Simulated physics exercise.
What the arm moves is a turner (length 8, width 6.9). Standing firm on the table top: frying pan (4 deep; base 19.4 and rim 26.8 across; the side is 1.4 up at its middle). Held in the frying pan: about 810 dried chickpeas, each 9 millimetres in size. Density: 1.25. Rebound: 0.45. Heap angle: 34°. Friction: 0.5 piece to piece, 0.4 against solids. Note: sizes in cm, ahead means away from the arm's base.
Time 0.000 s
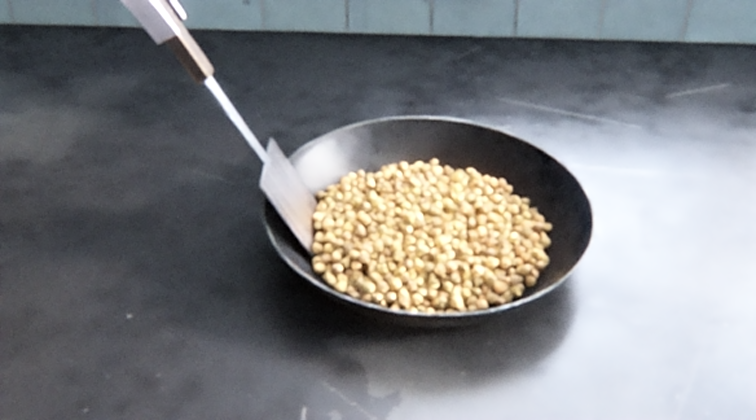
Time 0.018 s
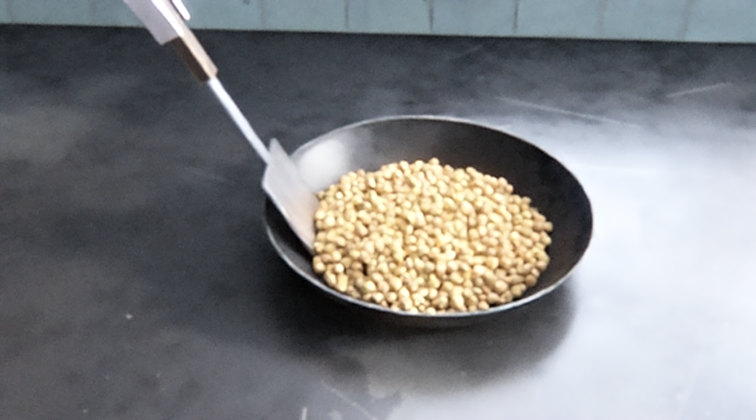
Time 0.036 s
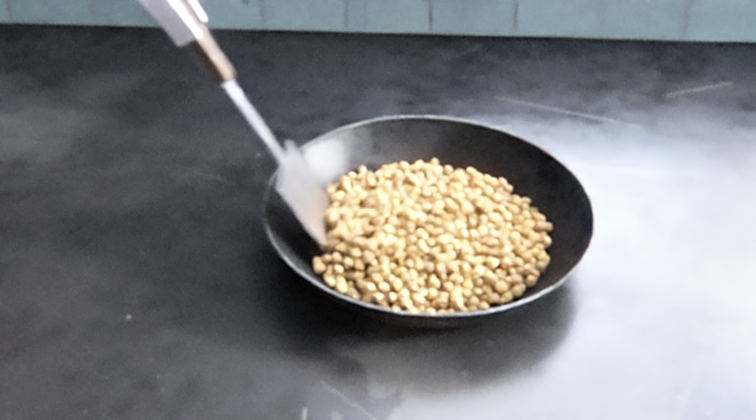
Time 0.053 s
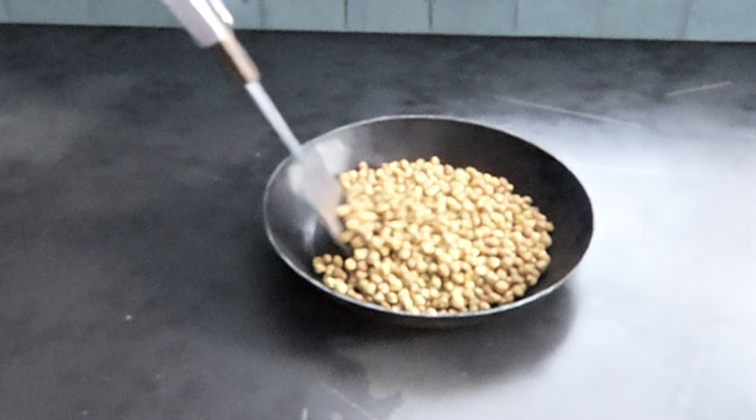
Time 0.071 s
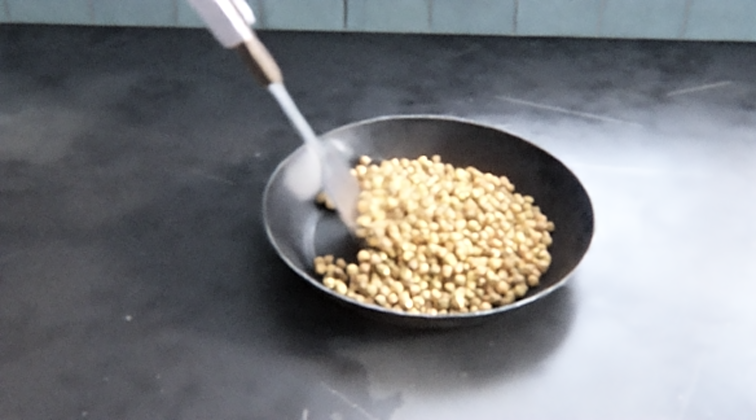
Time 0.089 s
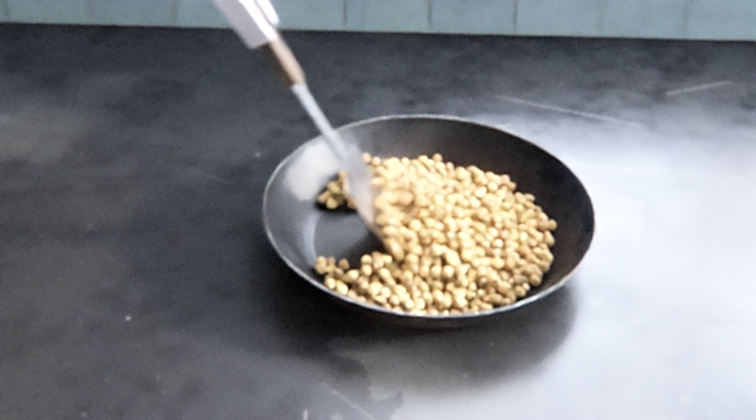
A metal turner pushes through the chickpeas from left to right in a dark frying pan.
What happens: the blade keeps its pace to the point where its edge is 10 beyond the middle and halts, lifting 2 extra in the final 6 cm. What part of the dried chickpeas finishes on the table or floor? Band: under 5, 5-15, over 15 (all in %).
Over 15 %.
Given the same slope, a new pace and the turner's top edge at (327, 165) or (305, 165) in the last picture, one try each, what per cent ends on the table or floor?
That comes to some 20 and some 10 percent, in that order.
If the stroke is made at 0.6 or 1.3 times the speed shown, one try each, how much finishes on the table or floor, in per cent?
Around 15 per cent and around 25 per cent.
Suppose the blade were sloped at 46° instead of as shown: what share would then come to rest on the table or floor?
That would leave close to 20 per cent on the table or floor.
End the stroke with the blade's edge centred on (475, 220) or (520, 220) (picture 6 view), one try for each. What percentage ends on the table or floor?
Close to 0 and close to 10 per cent, respectively.
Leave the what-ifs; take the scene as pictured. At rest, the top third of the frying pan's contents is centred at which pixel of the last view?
The middle lies somewhere around (521, 230).
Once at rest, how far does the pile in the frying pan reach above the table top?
Some 4.0 cm above the table.
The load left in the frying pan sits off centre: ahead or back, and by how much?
Ahead of centre, near 3.0 centimetres.
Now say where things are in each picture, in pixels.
In the first frame, turner top edge at (265, 161), sloping 61°; upper third of the load around (425, 224), from x 315 to 545, top at y 165; 809 in the frying pan.
In the second frame, turner top edge at (269, 161), sloping 61°; upper third of the load around (424, 223), from x 315 to 545, top at y 165.
In the third frame, turner top edge at (284, 163), sloping 61°; upper third of the load around (415, 223), from x 315 to 550, top at y 165.
In the fourth frame, turner top edge at (306, 165), sloping 61°; upper third of the load around (417, 220), from x 320 to 550, top at y 160.
In the fifth frame, turner top edge at (328, 165), sloping 61°; upper third of the load around (420, 218), from x 320 to 550, top at y 160.
In the sixth frame, turner top edge at (350, 166), sloping 61°; upper third of the load around (426, 214), from x 320 to 550, top at y 160; 809 in the frying pan.
By 0.13 s, sloping 61°, highest piece 6 above the table; 809 in the frying pan.
By 0.18 s, sloping 61°, highest piece 6 above the table; 809 in the frying pan.
By 0.40 s, sloping 61°, highest piece 7 above the table; 649 in the frying pan, 145 on the table or floor, 15 on the blade or in flight.
By 1.45 s, sloping 61°, highest piece 4 above the table; 649 in the frying pan, 160 on the table or floor.
Final count, 649 in the frying pan, 160 on the table or floor. That is 20 % on the table or floor.
